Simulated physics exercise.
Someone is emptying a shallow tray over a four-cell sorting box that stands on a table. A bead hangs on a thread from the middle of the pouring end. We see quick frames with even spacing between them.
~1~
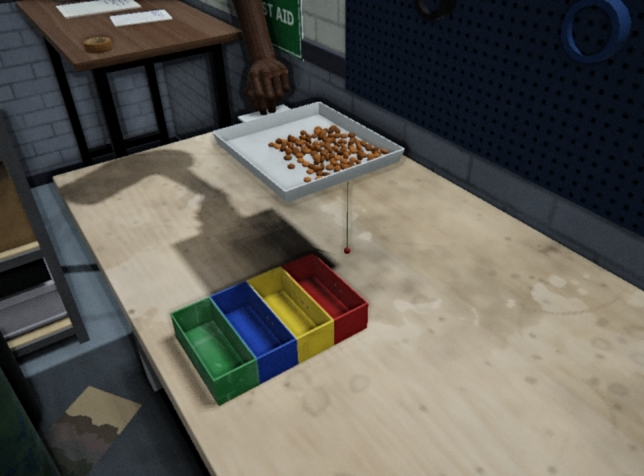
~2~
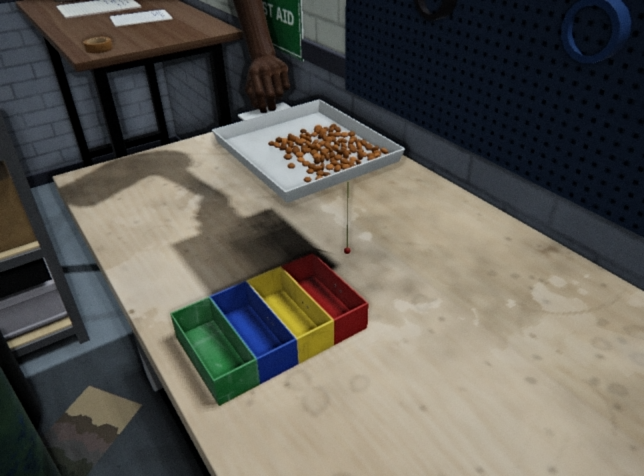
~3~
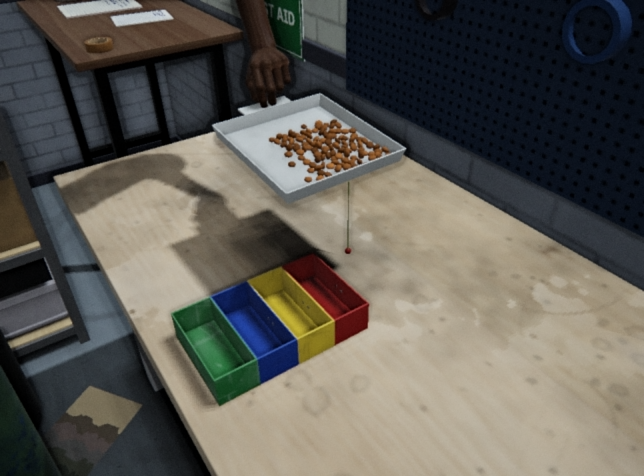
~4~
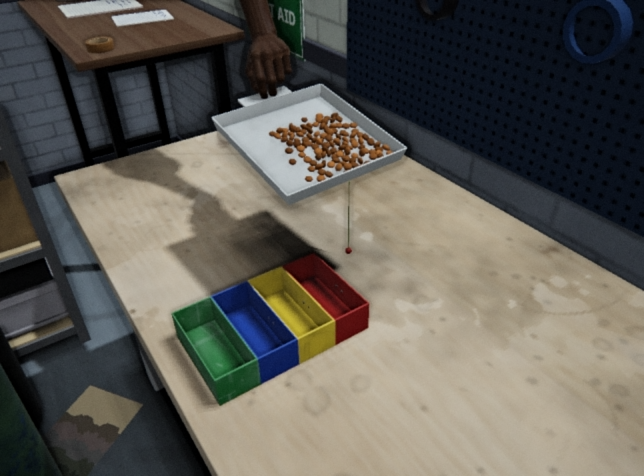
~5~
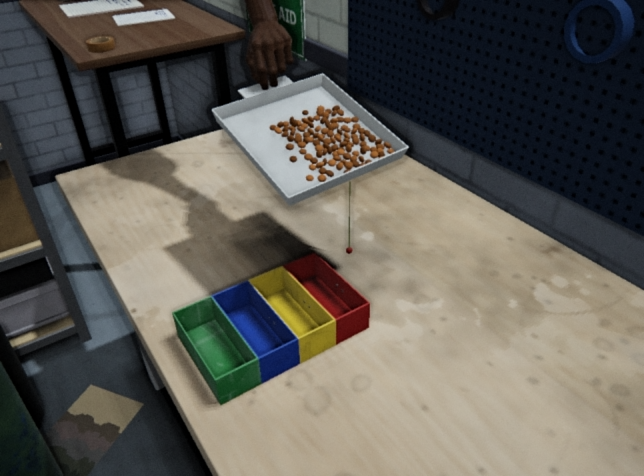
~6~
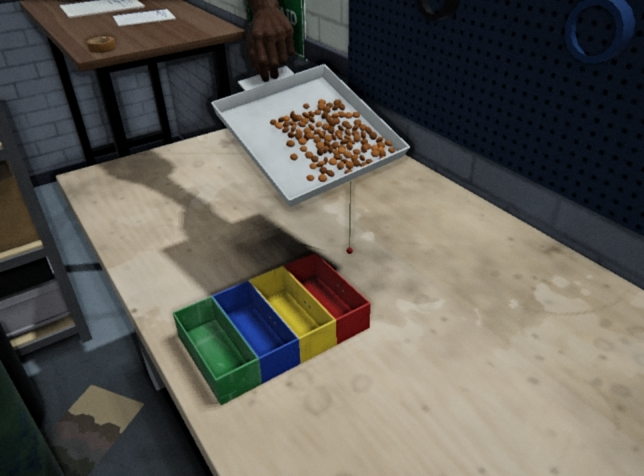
A shallow grey tray of small brown pieces, gripped by a hand at its far edge, starts level above a pale wooden table in a workshop-like room, seen from above at an angle. A red bead hangs on a thread beneath its near edge, behind a box with green, blue, yellow and red cells. The hand gradually raises the far side, tilting the tray towards its near left corner, while the box stays still.
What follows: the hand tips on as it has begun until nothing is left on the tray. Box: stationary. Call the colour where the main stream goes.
I call red.
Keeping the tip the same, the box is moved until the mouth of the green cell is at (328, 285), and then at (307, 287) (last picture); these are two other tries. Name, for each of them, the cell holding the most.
First the cell in green, then the cell in green.
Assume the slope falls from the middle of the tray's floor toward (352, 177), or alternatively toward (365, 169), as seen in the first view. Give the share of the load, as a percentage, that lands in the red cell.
I'd say some 10 in a hundred at first, then 0 in a hundred.
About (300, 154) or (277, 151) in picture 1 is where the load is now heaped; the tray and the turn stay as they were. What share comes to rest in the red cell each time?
Respectively 60 and 40 per cent.
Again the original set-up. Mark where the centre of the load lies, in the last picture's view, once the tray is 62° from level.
The load is centred near (339, 166).
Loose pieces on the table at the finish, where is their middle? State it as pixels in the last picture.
Their middle ends up at roughly (391, 311).
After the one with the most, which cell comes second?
The one in second place is the yellow cell.
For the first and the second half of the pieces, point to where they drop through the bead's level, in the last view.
I'd place the first part at (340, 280) and the rest at (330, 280).
Shortly afterwards, tray tipped steeply; the whole lot on the tray.
Next, tray tipped past a quarter turn; near a third on the tray; near a quarter in the red cell; a little in the yellow cell; near a third falling or outside the box.
Some moments later, tray tipped past a quarter turn; near half in the red cell; near a quarter in the yellow cell; near a third falling or outside the box.
In the end, tray tipped past a quarter turn; near half in the red cell; near a quarter in the yellow cell; none at all in the green cell; none at all in the blue cell; near a third outside the box.
